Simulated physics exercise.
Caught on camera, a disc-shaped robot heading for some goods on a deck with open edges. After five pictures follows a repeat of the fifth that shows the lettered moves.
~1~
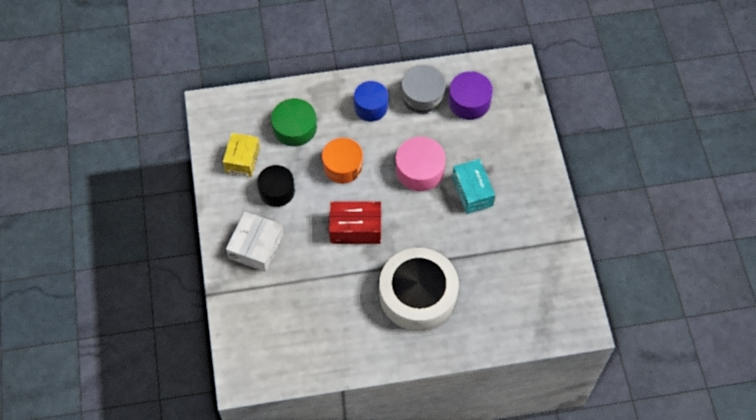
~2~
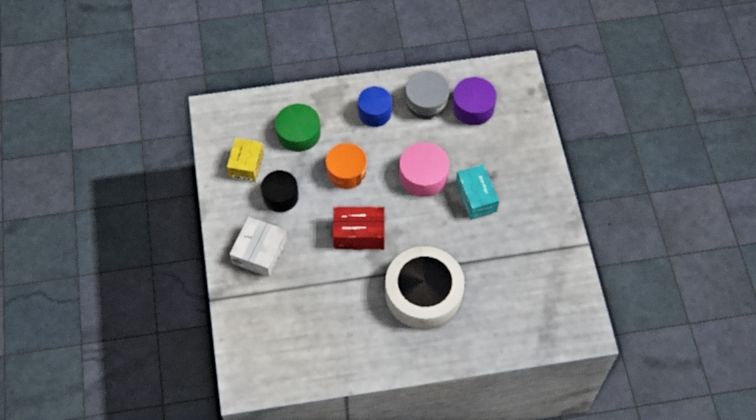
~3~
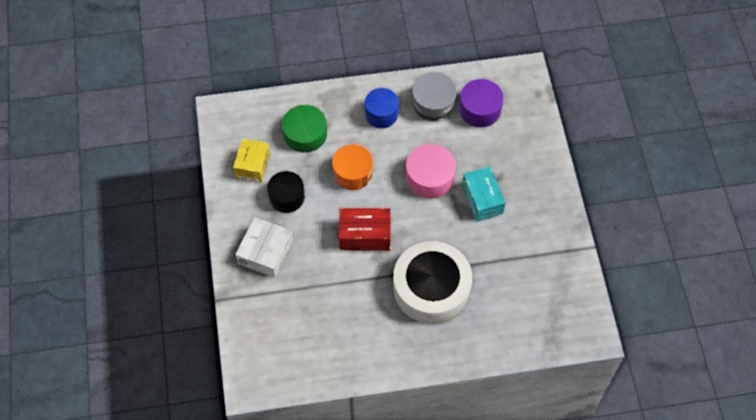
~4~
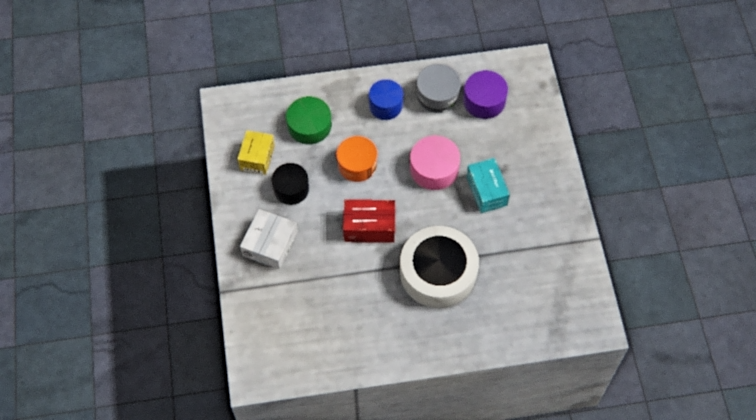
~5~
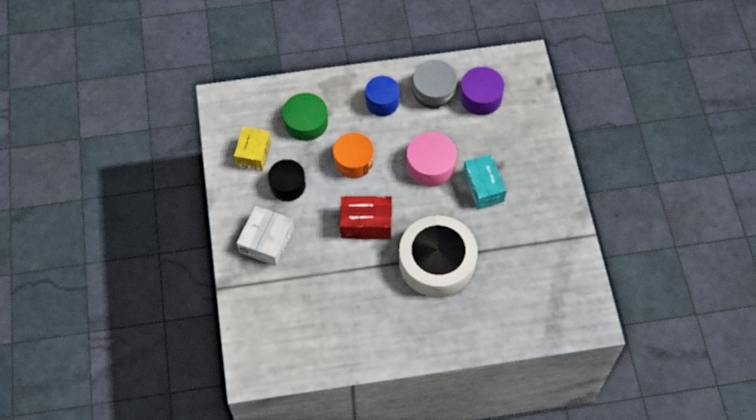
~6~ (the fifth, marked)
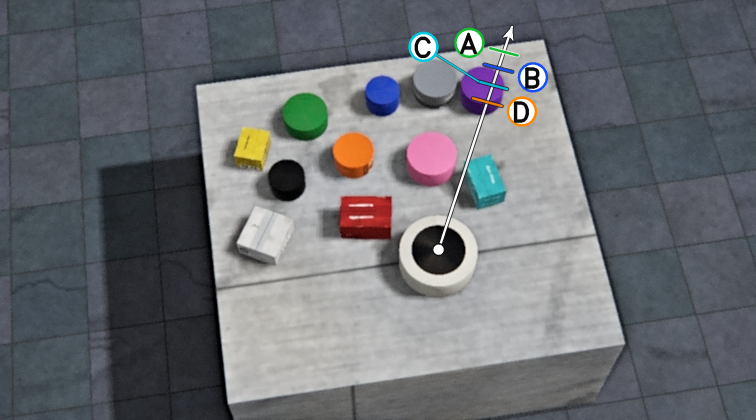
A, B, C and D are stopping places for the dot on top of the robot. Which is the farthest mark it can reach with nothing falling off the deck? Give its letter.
No farther than C.
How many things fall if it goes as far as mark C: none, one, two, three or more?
The count is none.
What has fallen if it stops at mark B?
The purple canister goes over.
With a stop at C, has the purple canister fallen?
No.
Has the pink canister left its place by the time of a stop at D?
Yes.
On the marked copy, A at (504, 52); B at (498, 68); C at (493, 85); D at (487, 102); the arrow from (439, 250) to (512, 27); the white dot at (439, 250).
Taking C. A third of the way, robot (459, 194); turquoise box (498, 167); pink canister (429, 147).
Two thirds of the way, robot (478, 135); turquoise box (528, 145); purple canister (482, 88).
When it is over, robot (492, 93); purple canister (487, 47); turquoise box (530, 145); nothing has fallen.
As for the rest, A drops the purple canister; B drops the purple canister; D is safe but short.
